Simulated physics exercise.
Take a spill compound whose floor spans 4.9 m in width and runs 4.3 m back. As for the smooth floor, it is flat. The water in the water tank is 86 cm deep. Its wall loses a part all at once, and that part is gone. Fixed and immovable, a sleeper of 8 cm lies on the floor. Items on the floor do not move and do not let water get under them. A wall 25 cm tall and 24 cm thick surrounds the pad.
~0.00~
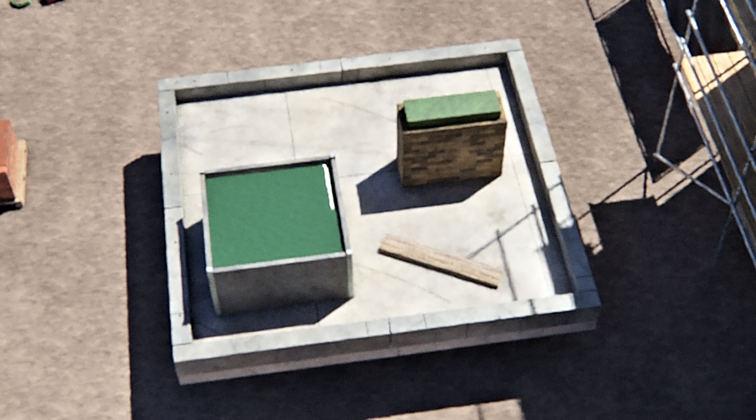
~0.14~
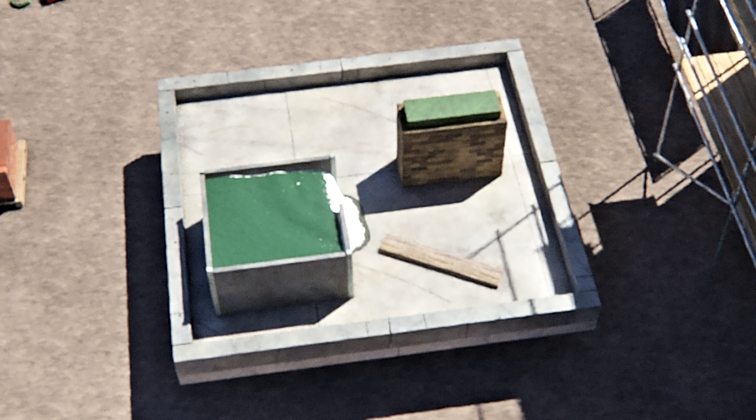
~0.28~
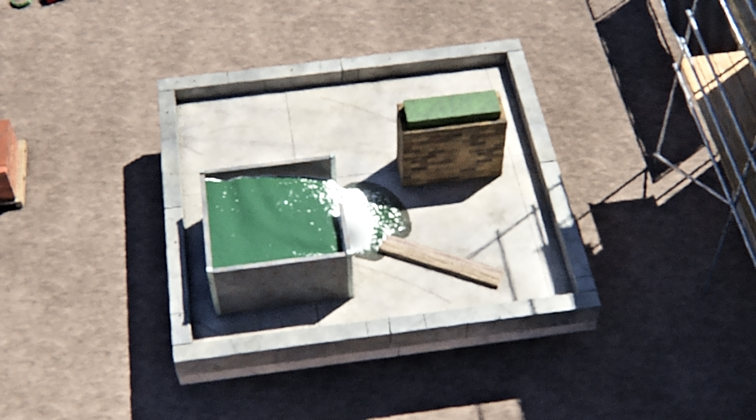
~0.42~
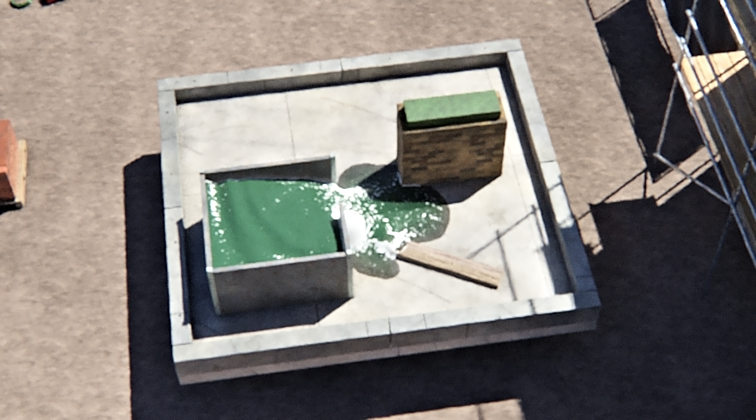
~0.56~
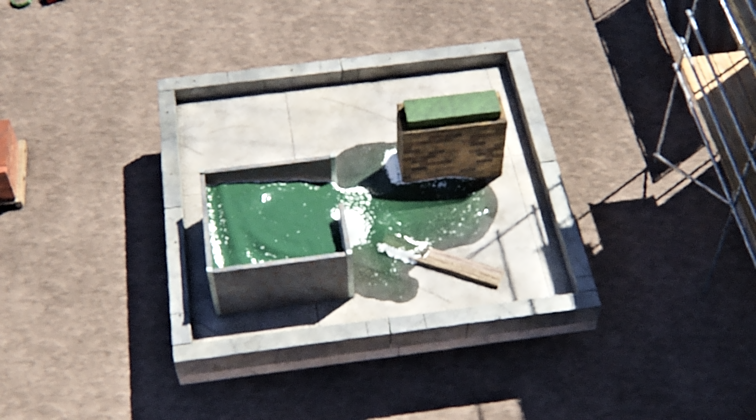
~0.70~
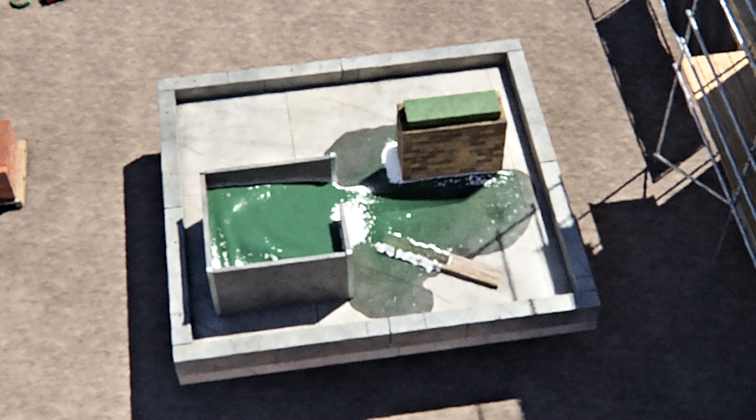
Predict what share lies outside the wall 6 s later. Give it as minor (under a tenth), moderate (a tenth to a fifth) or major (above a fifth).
My guess is very little, short of one tenth of it.
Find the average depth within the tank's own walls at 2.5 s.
The mean depth is some 38 cm.
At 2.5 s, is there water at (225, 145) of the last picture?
Not yet touched.
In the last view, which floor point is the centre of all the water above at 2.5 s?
The water's centre sits at about (377, 219).
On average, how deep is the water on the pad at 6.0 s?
The depth comes to around 9 centimetres.
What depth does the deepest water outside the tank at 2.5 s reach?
Up to near 38 cm.
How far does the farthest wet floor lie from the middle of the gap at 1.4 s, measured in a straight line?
Distance: Approx. 3.8 m.
After 1.1 s water covers 35 % of the floor and is deepest (54 cm) near (545, 204); 0 % is over the wall.
After 1.4 s water covers 45 % of the floor and is deepest (61 cm) near (548, 215); 0 % is over the wall.
After 2.5 s water covers 60 % of the floor and is deepest (38 cm) near (574, 302); 6 % is over the wall.
After 4.0 s water covers 70 % of the floor and is deepest (26 cm) near (542, 194); 8 % is over the wall.
After 6.0 s water covers 80 % of the floor and is deepest (27 cm) near (186, 217); 8 % is over the wall.
